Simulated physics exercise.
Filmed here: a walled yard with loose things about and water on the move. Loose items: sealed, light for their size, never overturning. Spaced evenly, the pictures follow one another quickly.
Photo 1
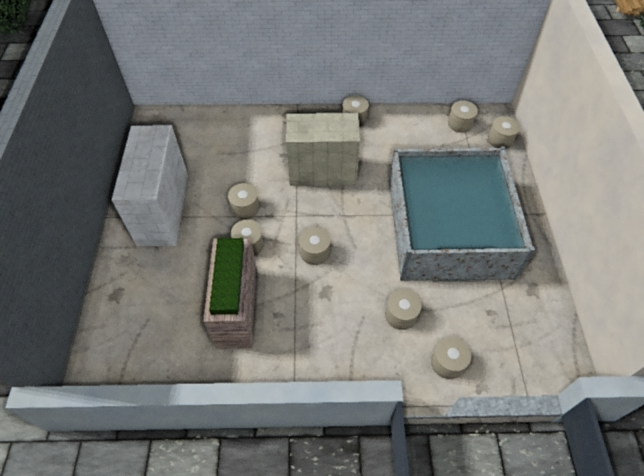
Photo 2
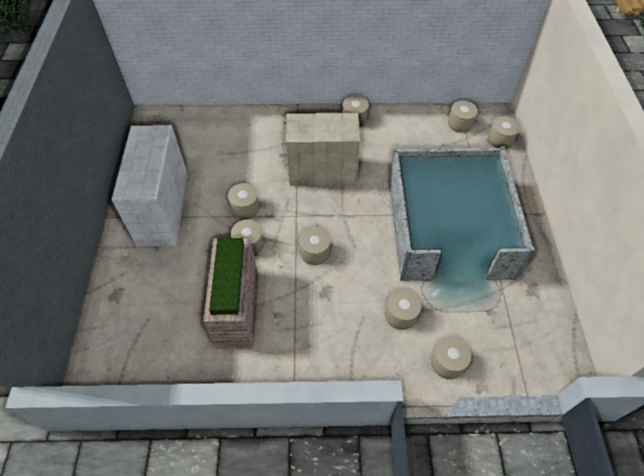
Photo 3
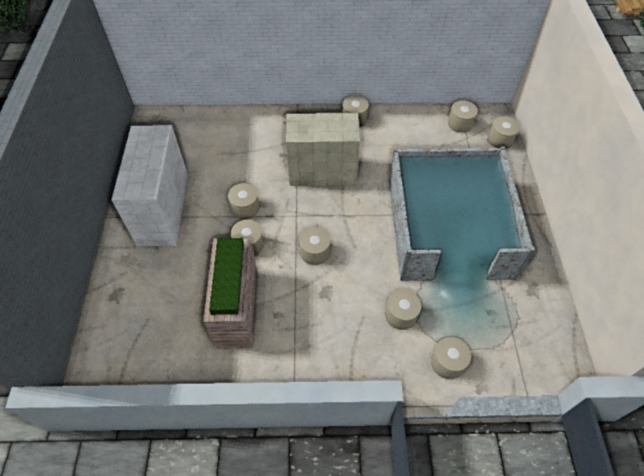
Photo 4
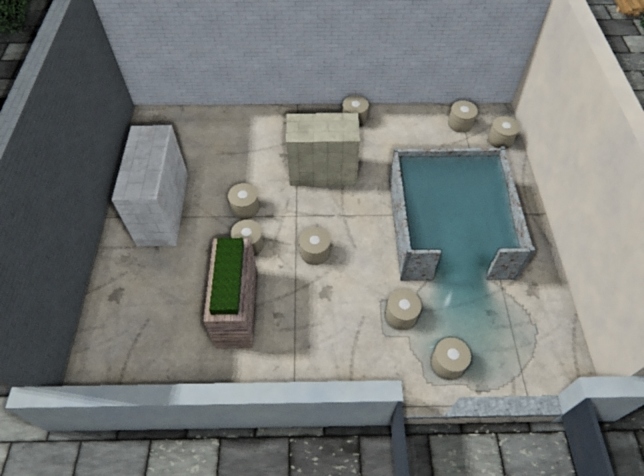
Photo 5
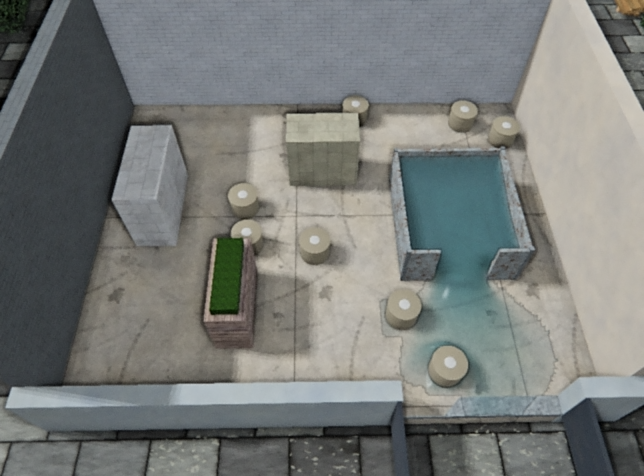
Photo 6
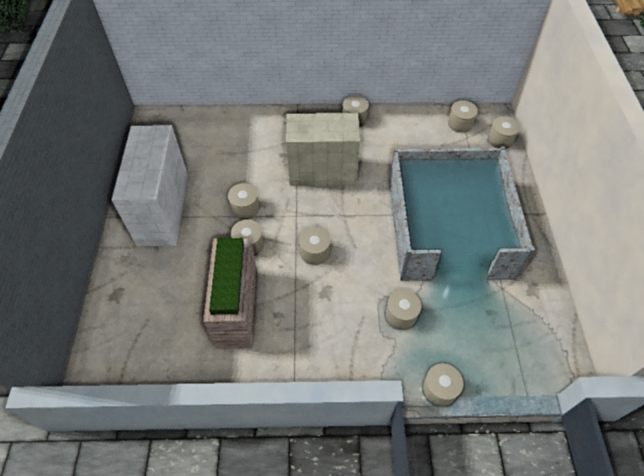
A walled yard with a pale, stained concrete floor is seen from high above its low front wall, the view staying still. A stone-sided pool of blue-green water stands at right, with a grey block at left, a beige block behind, a brick planter topped with green, and round beige tubs scattered about. Water pours through a gap in the pool's front, spreads forward, and the nearest tub slides slightly toward the front wall.
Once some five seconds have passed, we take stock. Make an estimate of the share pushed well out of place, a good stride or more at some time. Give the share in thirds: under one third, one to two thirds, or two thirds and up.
Counting the far movers, it's low - under a third.
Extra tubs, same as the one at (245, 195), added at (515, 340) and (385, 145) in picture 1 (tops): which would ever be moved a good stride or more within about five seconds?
Result, in sequence - displaced that far / short of that distance.
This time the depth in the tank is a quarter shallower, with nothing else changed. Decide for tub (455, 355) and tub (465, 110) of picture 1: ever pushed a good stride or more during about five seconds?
In order, the full distance and then a lesser distance.
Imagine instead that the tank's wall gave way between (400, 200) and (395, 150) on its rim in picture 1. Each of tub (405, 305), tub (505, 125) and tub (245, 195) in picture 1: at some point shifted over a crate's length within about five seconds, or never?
In turn: Stayed short, stayed short, cleared that distance.
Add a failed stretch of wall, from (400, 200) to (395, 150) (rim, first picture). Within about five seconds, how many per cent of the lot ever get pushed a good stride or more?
About 40 per cent.
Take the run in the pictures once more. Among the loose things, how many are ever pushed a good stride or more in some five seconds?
1.
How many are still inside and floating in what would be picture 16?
Count: 0.
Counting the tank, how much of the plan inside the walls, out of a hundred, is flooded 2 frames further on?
It comes to some 20 in a hundred.
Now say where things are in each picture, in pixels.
In the first picture, a tub at (453, 353) rests on the ground; a tub at (314, 240) rests on the ground; 0 of 8 have shifted.
In the second picture, a tub at (453, 353), on the bottom; a tub at (314, 240), on the bottom; 0 of 8 have shifted.
In the third picture, a tub at (453, 353) rests on the ground; a tub at (314, 240), on the bottom; 0 of 8 have shifted.
In the fourth picture, a tub at (453, 354), on the bottom; a tub at (314, 240), on the bottom; 0 of 8 have shifted.
In the fifth picture, a tub at (450, 362) rests on the ground, close to its start; a tub at (314, 240) rests on the ground; 1 of 8 have shifted.
In the sixth picture, a tub at (445, 381), on the bottom, a stride from its start; a tub at (314, 240) rests on the ground; 1 of 8 have shifted.
A moment on, 1 of 8 are well off their spots; 0 afloat.
Next, 1 of 8 are well off their spots; 0 afloat.
Later, 1 of 8 are well off their spots; 0 afloat.
In the end, 1 of 8 are well off their spots, and 1 have been at some point; 0 afloat.
